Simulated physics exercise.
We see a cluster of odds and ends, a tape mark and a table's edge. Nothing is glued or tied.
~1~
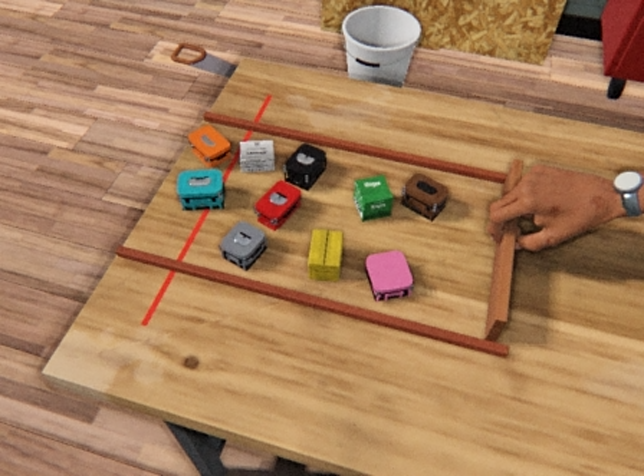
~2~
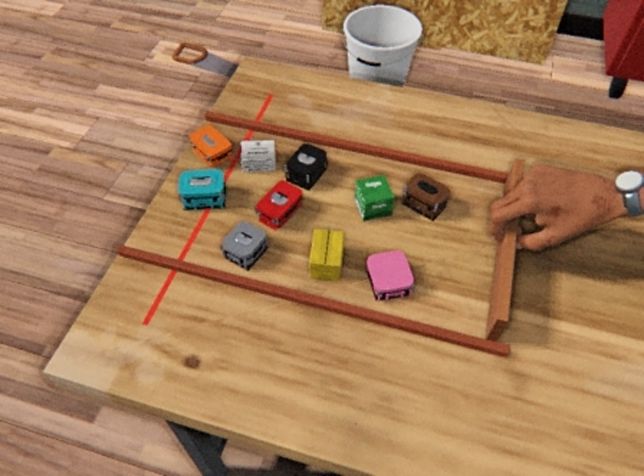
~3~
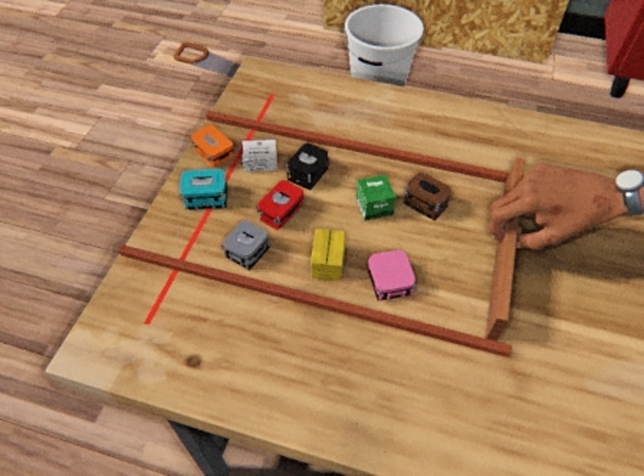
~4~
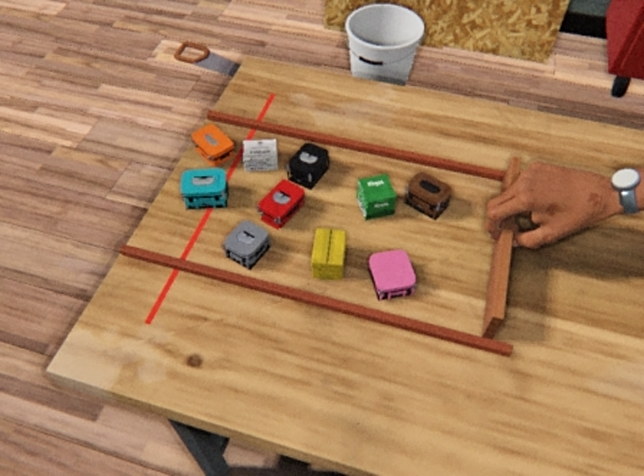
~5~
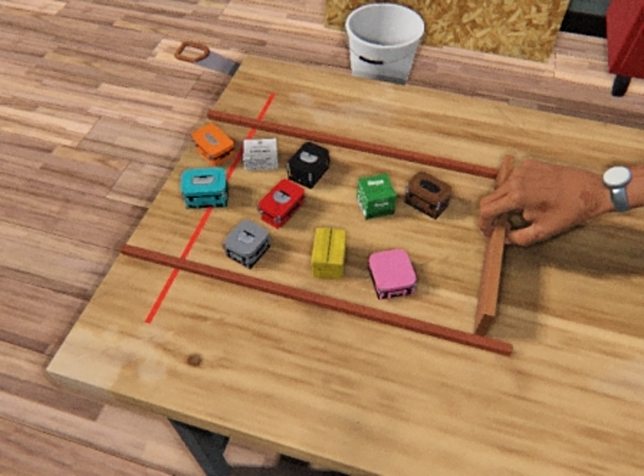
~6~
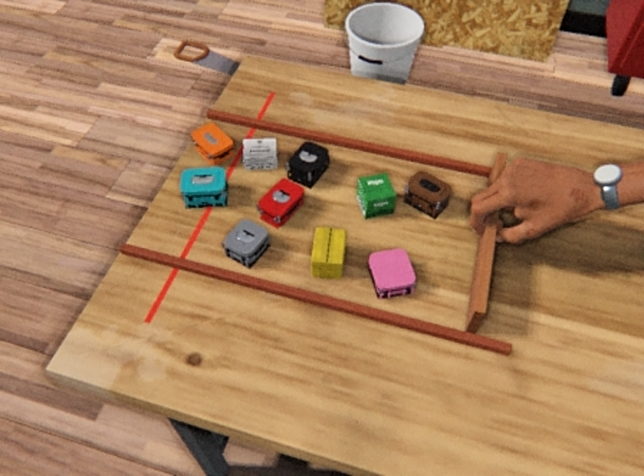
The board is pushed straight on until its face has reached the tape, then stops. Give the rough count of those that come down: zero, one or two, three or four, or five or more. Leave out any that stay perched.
In the end the number that fall off is three or four.
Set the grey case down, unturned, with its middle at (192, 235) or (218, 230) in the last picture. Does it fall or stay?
In that order, it is lost; goes over.
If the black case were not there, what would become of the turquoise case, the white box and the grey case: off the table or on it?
The turquoise case tumbles off; the white box remains up; the grey case drops off.
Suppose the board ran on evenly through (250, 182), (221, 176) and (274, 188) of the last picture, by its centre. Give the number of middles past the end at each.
Place by place, 1, 4 and 1.
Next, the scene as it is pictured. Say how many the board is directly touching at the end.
In contact: 3.
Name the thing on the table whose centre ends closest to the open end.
The black case.
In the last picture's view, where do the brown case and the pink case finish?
About (215, 153), and the other about (184, 216).
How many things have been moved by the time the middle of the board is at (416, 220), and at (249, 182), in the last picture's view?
The counts are 3 and 10.
Soon after, none off yet; orange case at rest near (214, 146); turquoise case at rest near (205, 188); white box at rest near (260, 154).
After that, none off yet; orange case displaced a little near (198, 142); turquoise case at rest near (205, 188); white box displaced about its own width near (236, 147).
In the end, the number that fall off is three or four; gone, grey case, white box, turquoise case and orange case.
